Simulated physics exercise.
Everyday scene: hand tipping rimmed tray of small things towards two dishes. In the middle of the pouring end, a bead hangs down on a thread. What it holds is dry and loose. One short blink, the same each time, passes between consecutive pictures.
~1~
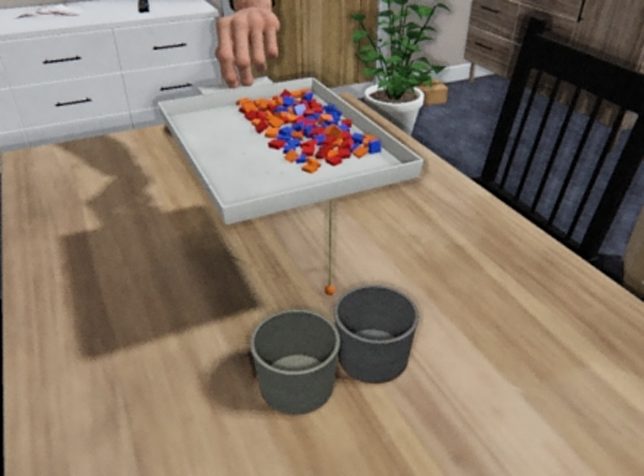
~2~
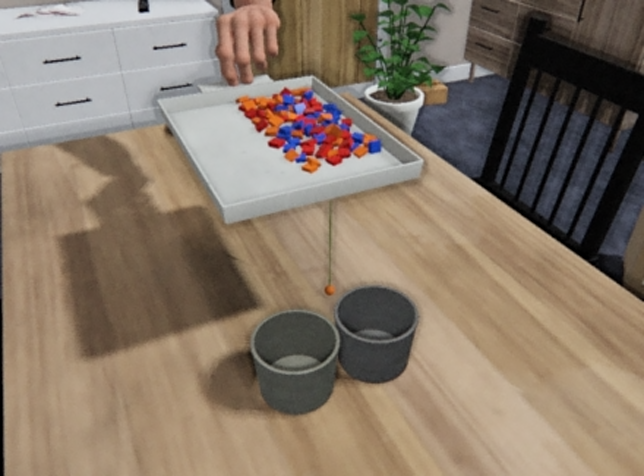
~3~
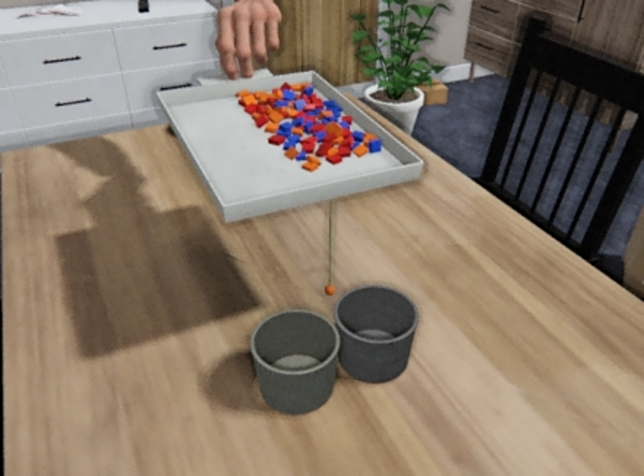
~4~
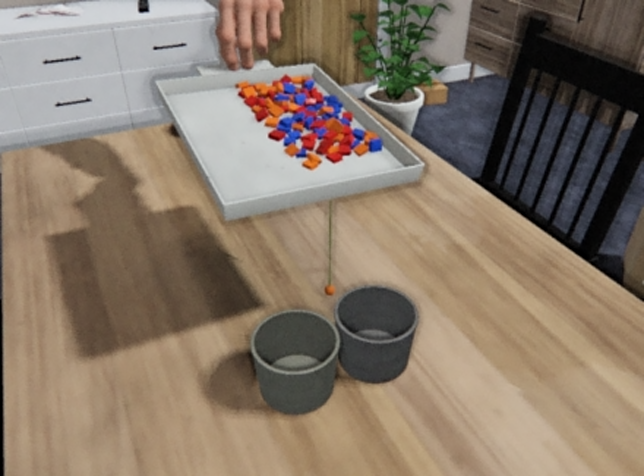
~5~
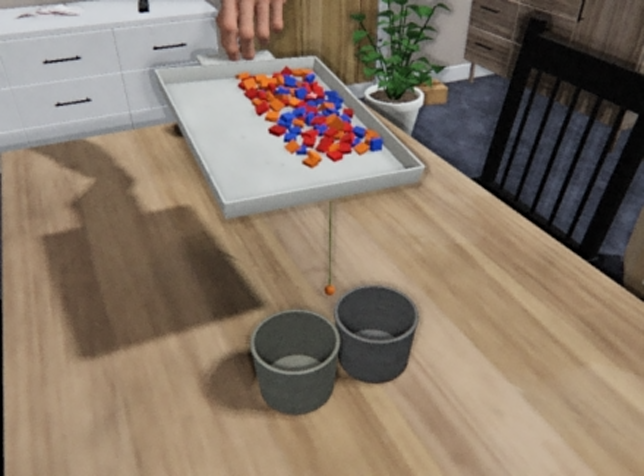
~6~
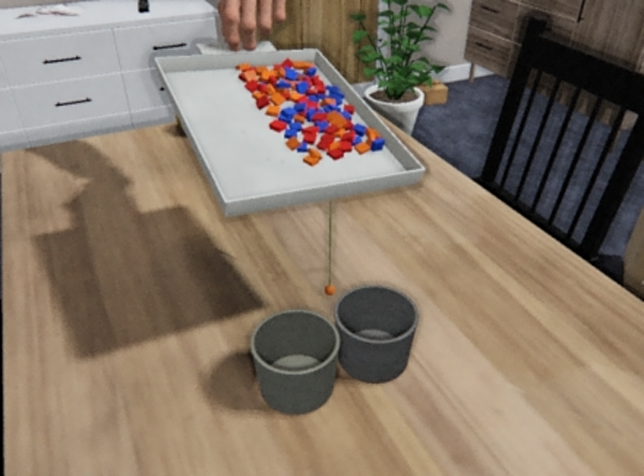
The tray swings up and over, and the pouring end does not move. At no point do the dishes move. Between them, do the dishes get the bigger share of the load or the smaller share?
Looks like the dishes end up with a minority of it in the end.
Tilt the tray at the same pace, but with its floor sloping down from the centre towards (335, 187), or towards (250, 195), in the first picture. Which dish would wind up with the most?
Rightward dish on the first try, Leftward dish on the second.
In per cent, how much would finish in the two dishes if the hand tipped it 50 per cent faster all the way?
Around 30 in every hundred.
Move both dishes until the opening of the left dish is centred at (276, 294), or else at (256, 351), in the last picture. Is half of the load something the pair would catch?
Try 1: Not up to half; try 2: Not up to half.
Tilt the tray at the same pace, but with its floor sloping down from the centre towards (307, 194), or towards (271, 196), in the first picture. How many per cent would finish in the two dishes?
I'd say some 60 in a hundred at first, then 50 in a hundred.
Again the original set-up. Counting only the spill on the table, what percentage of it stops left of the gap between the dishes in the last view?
About 10 percent of the spill.
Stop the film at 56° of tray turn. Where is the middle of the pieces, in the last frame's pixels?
Its middle sits at about pixel (378, 141).
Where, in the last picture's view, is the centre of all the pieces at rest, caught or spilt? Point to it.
About pixel (417, 332).
Soon after the last picture, tray tipped steeply; nearly all on the tray; a stray few in the air.
A little later, tray tipped right over; about two thirds on the tray; a small part in the right dish; about a quarter outside both; a small part in the air.
Later still, tray tipped past a quarter turn; about a quarter in the right dish; most outside both.
At rest, tray tipped past a quarter turn; none in the left dish; about a quarter in the right dish; most outside both.
